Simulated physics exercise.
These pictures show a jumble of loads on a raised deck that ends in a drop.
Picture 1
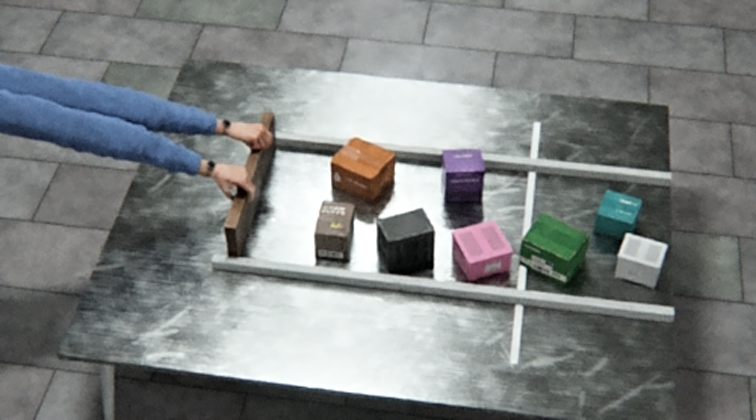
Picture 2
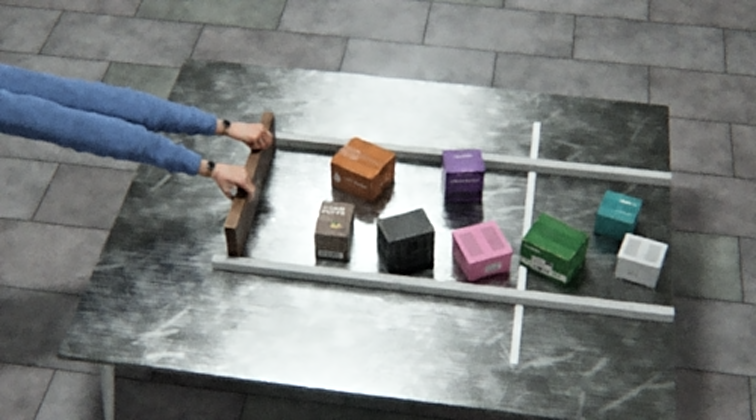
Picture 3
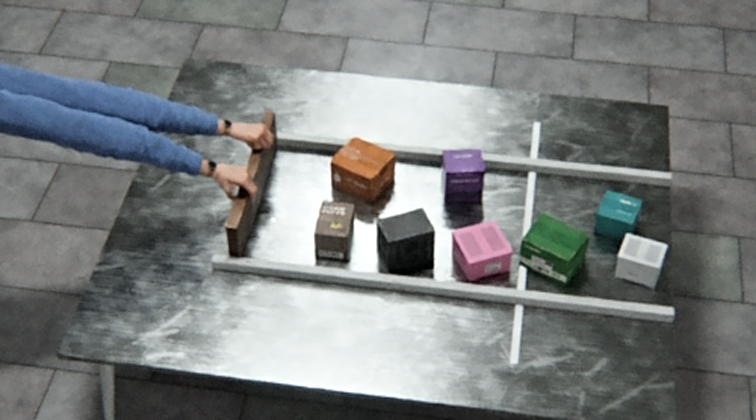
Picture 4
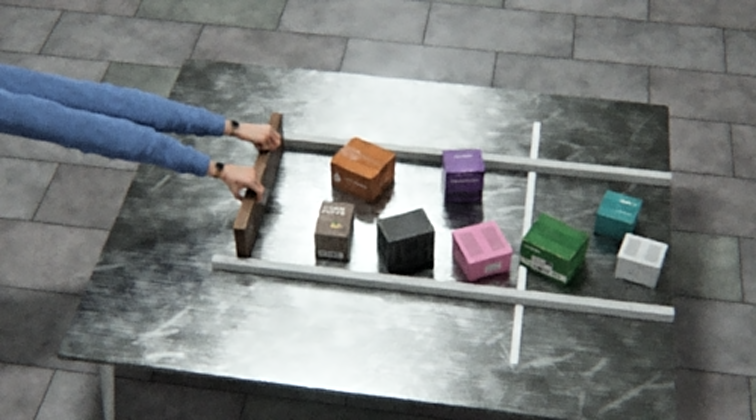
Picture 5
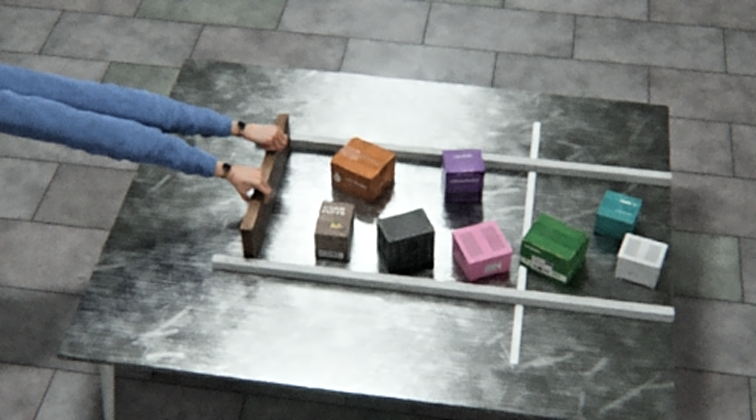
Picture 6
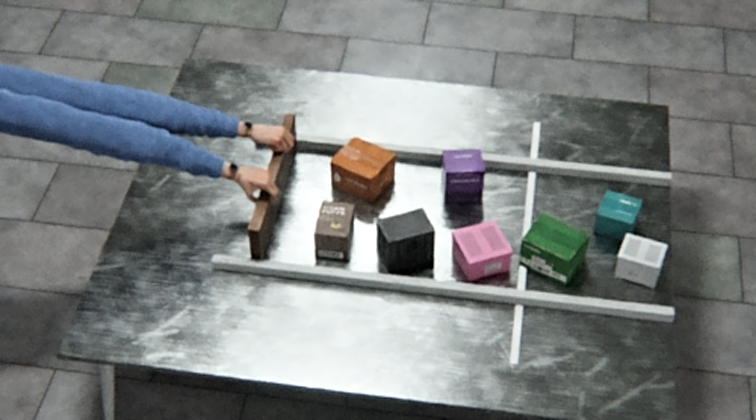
A wooden plank, gripped by two blue-sleeved arms, rests nearly still at the left of a dark table between two pale rails. The hands then slide it a short way right, toward the brown and orange boxes, while all the scattered colored boxes stay in place.
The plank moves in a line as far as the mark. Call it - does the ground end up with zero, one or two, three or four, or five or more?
The ground ends up with one or two.
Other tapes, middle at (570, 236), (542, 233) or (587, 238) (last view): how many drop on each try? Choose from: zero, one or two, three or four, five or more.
One after another: Three to four; just one or two; three to four.
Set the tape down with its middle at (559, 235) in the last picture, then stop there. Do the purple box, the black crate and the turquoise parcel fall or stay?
The purple box stays on; the black crate does not fall; the turquoise parcel does not fall.
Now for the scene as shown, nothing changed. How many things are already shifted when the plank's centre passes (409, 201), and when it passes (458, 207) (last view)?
I make it 6 at the first spot and 7 at the other.
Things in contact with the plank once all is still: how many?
It adds up to 2.
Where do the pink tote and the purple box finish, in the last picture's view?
First: About (635, 278); second: About (601, 192).
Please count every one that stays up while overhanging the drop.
In total, 0 of them.
Soon after, none off yet; white tote at rest near (641, 261); turquoise parcel at rest near (618, 216); green parcel at rest near (554, 250).
By the end, the number that fall off is one or two; fallen, green parcel and white tote.
